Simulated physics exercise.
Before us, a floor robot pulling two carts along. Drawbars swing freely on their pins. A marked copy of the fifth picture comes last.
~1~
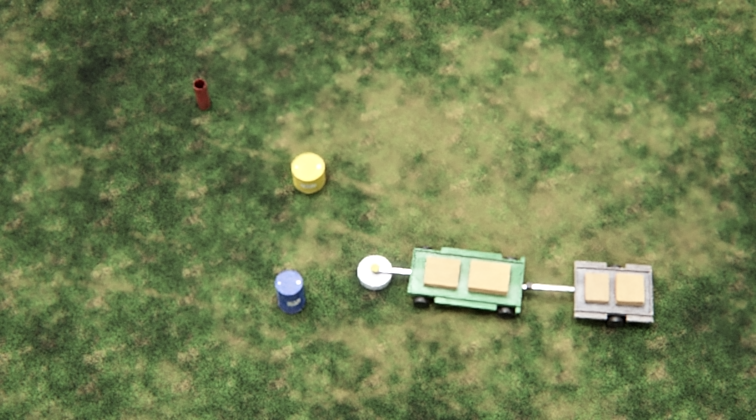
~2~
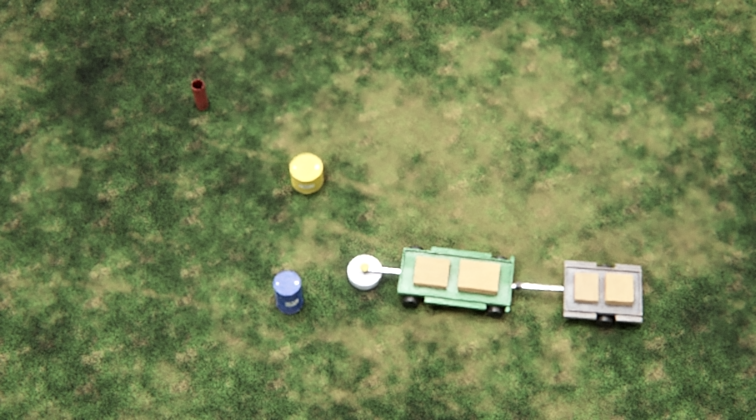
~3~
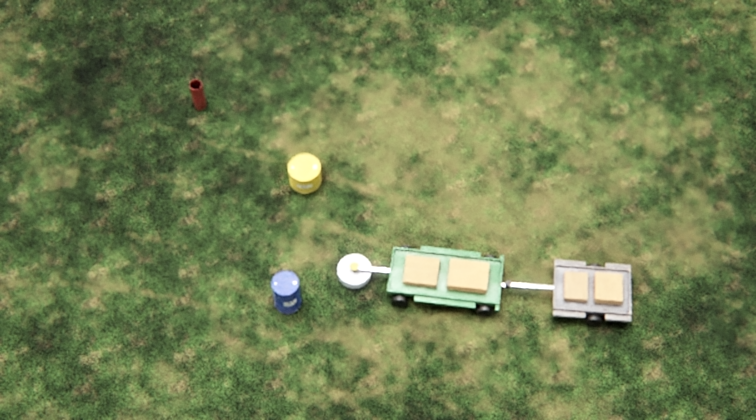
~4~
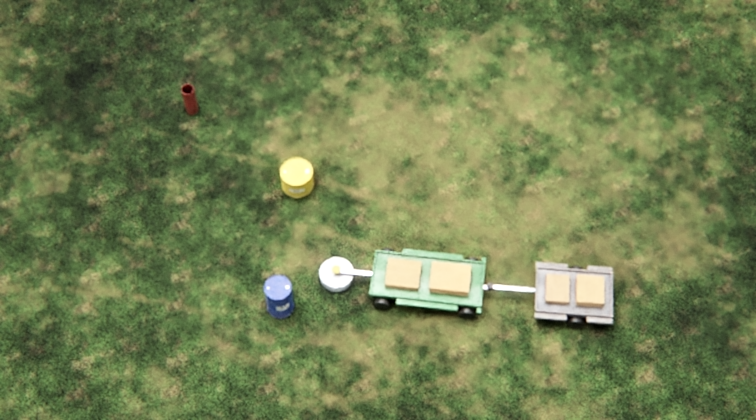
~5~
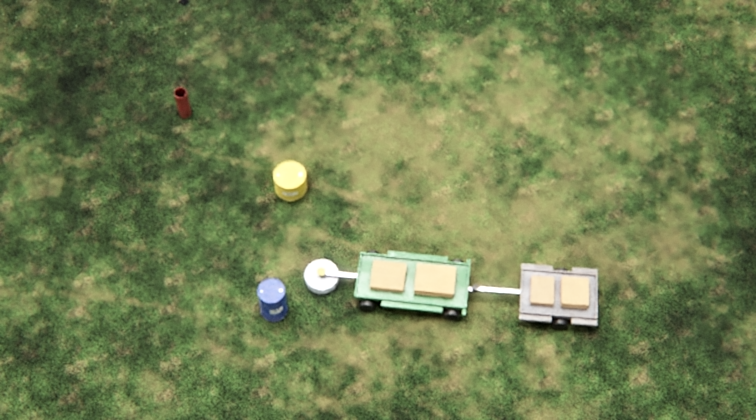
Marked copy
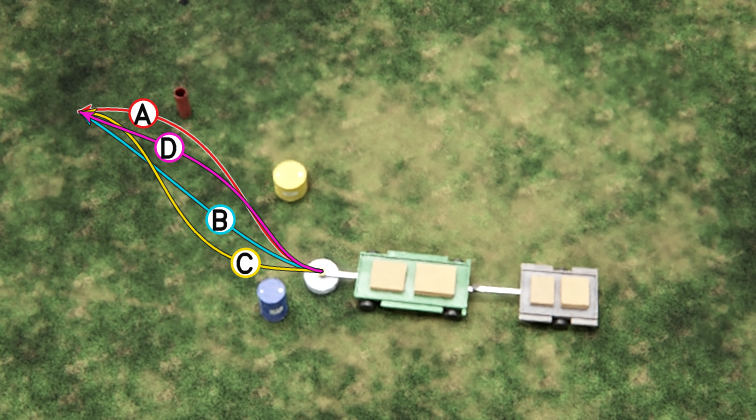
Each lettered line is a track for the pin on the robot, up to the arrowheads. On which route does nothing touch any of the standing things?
Everything gets past on B.
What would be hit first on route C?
It meets the blue drum.
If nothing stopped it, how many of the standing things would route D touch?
It touches one.
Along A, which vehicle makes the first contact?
The green cart touches first.
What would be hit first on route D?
It meets the yellow tub.
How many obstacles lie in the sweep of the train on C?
One.
On the copy, A from (321, 271) via (216, 160) to (79, 112); B from (321, 271) via (189, 195) to (82, 113); C from (321, 271) via (179, 211) to (83, 112); D from (321, 271) via (213, 173) to (80, 112).
On B. First, robot (226, 227), last cart (447, 283).
Then, robot (148, 165), last cart (339, 259).
Finally, robot (81, 116), last cart (253, 222); nothing has been touched.
By contrast, A meets the red post and yellow tub; C meets the blue drum; D meets the yellow tub.
